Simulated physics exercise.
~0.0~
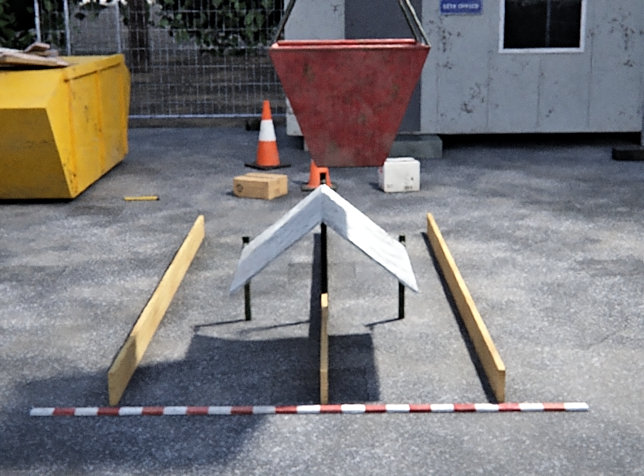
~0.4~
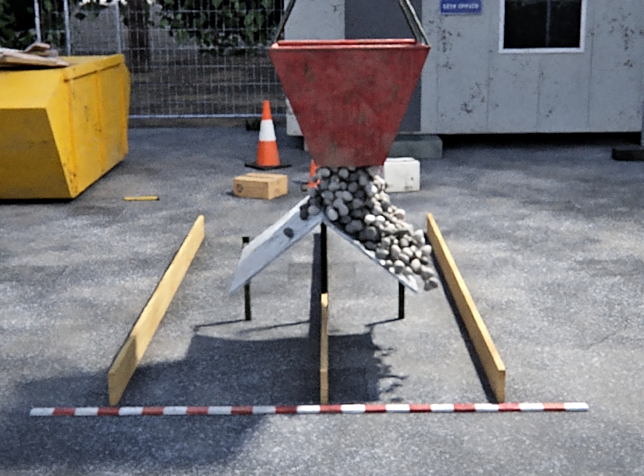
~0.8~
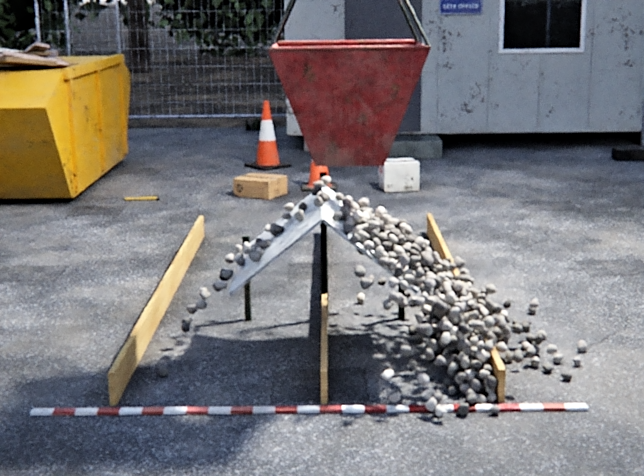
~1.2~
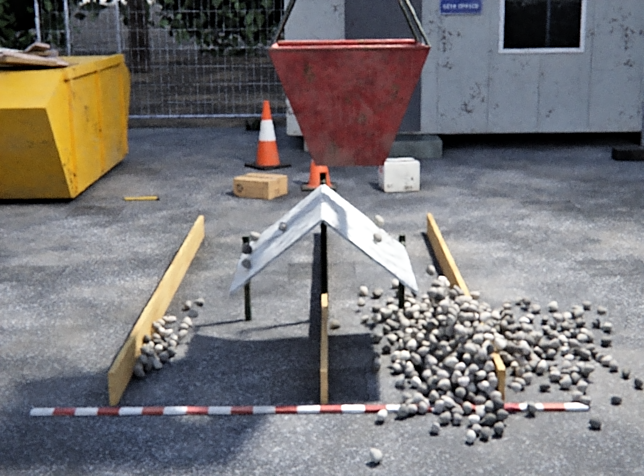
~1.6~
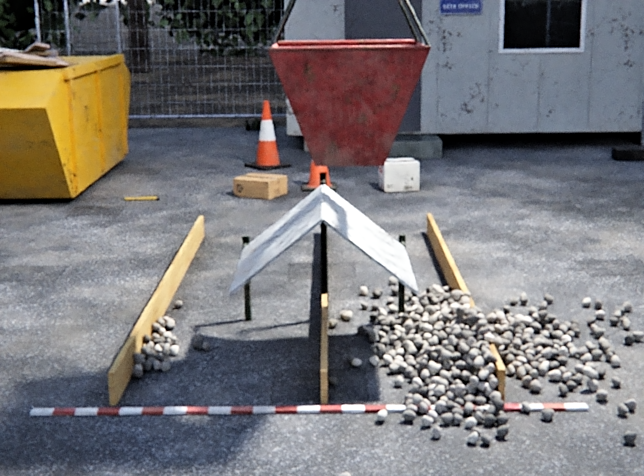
Grey stones poured from a red skip onto a small peaked metal roof, mostly tumbling down its right slope, and settled in a big heap around the right-hand board, some spilling beyond it, while only a few gathered by the left board.
